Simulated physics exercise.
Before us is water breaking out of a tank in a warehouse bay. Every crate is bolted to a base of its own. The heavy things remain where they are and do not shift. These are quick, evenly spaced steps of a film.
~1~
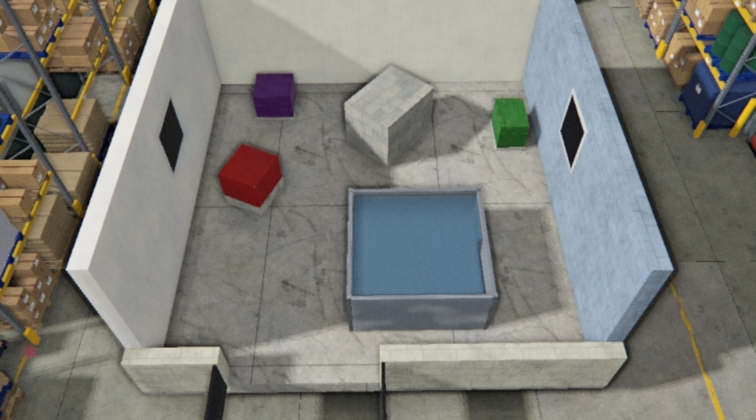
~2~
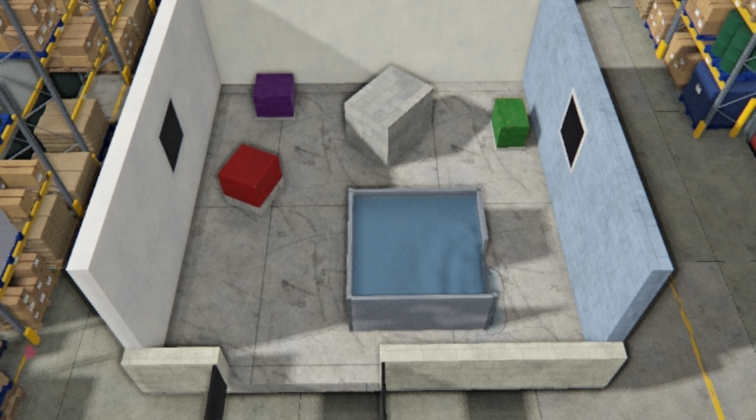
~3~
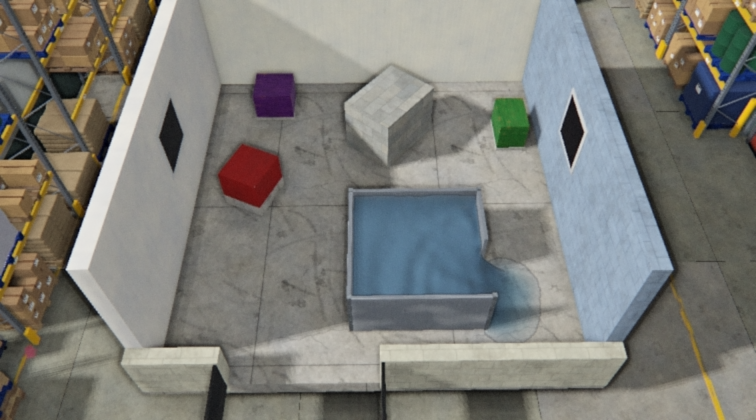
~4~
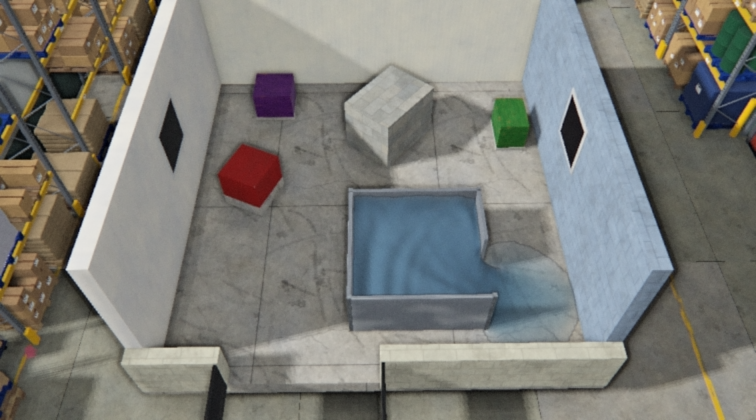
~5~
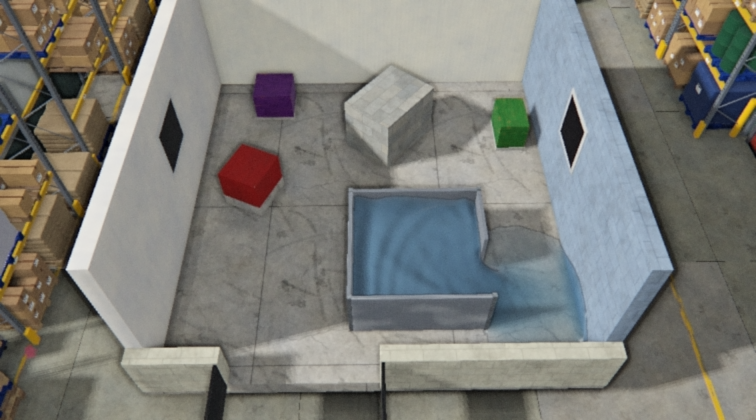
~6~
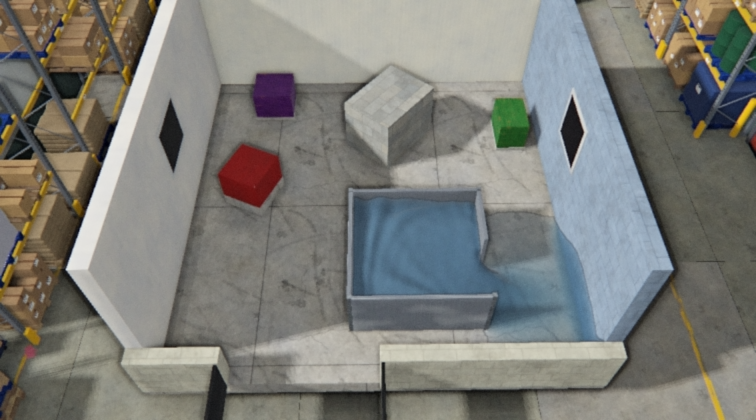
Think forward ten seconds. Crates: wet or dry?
Red crate, dry; green crate, wet; purple crate, wet.
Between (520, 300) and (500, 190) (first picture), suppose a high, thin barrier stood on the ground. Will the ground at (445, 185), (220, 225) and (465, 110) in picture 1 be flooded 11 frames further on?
Taking the three spots in order: Soaked, spared, soaked.
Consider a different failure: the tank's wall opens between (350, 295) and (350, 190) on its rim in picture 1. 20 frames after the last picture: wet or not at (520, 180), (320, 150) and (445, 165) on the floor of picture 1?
Taking them in turn, I get left untouched, then sodden, then left untouched.
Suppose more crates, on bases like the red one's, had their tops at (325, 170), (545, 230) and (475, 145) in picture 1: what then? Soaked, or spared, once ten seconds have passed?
Well, the first one is never reached, the second goes wet, and the third is never reached.
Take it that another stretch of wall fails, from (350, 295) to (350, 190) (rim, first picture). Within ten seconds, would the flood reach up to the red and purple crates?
First, the red crate is flooded; second, the purple crate is flooded.
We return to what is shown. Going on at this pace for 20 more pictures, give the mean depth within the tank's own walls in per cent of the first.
My best guess is about 38 per cent.
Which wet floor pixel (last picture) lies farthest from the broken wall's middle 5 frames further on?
Point: (534, 137) in the last picture's pixels.
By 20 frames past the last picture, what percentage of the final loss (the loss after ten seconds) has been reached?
About 20 per cent.
A moment on, water covers 15 % of the floor; the red crate not reached, the green crate water round its plinth, the purple crate not reached.
Next, water covers 30 % of the floor; the red crate not reached, the green crate water round its plinth, the purple crate not reached.
Then, water covers 55 % of the floor; the red crate not reached, the green crate water round its plinth, the purple crate not reached.
Later, water covers 90 % of the floor; the red crate water round its plinth, the green crate water round its plinth, the purple crate water round its plinth.
In the end, water covers 100 % of the floor; the red crate stayed above the water, the green crate was topped, the purple crate was topped.
